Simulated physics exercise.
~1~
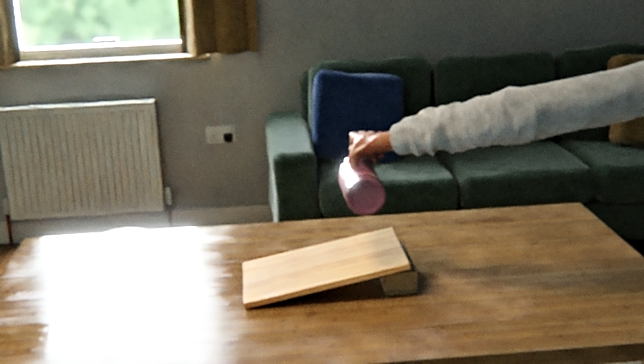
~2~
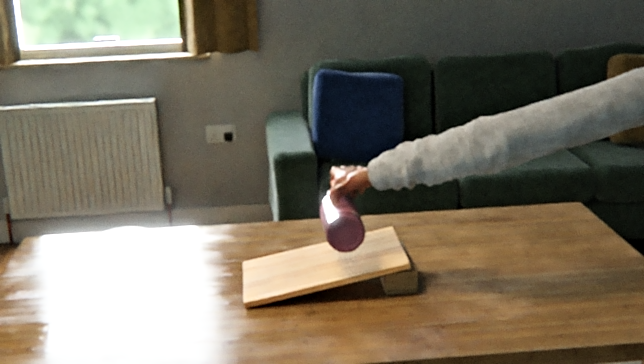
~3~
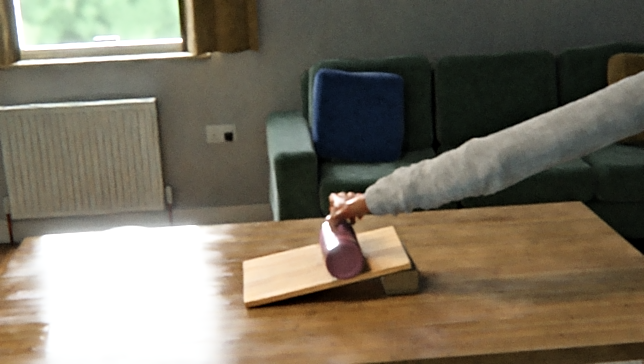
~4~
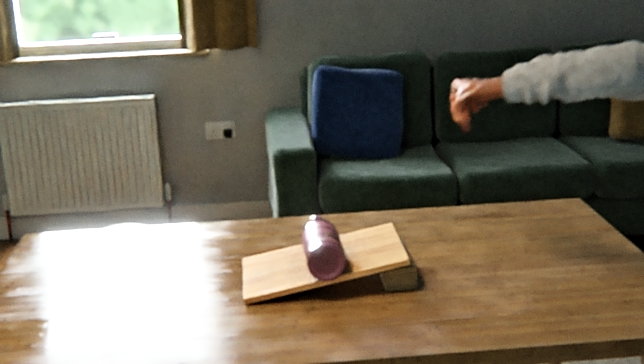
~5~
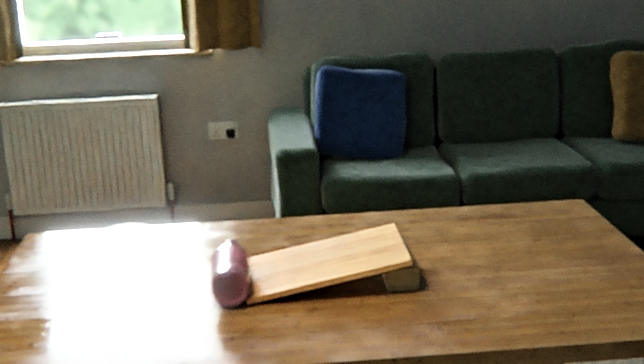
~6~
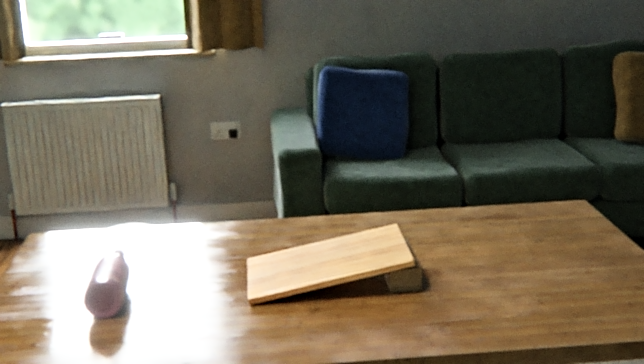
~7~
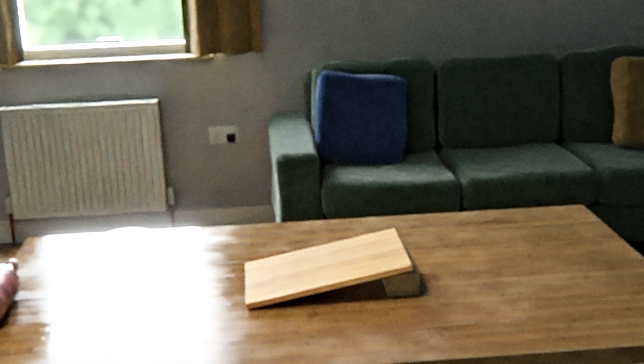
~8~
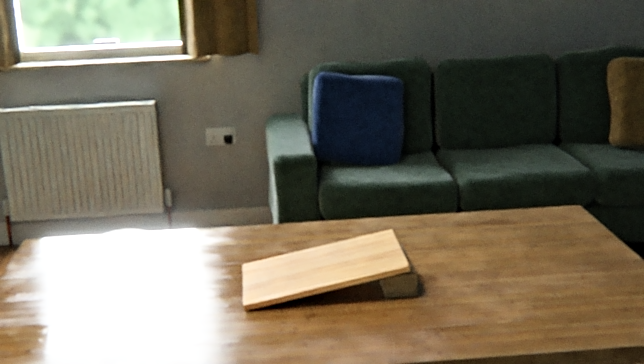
At first, a hand in a grey sleeve holds a pink bottle on its side above a wooden table, where a board is propped up so that it slopes down to the left. The hand lowers the bottle onto the board, then lets go and draws back to the right. The bottle goes down the slope and leaves the board at its low end. It keeps moving left across the bright, shiny part of the tabletop until only a sliver shows at the left edge. Finally, the bottle is out of view, and the board remains in its place.
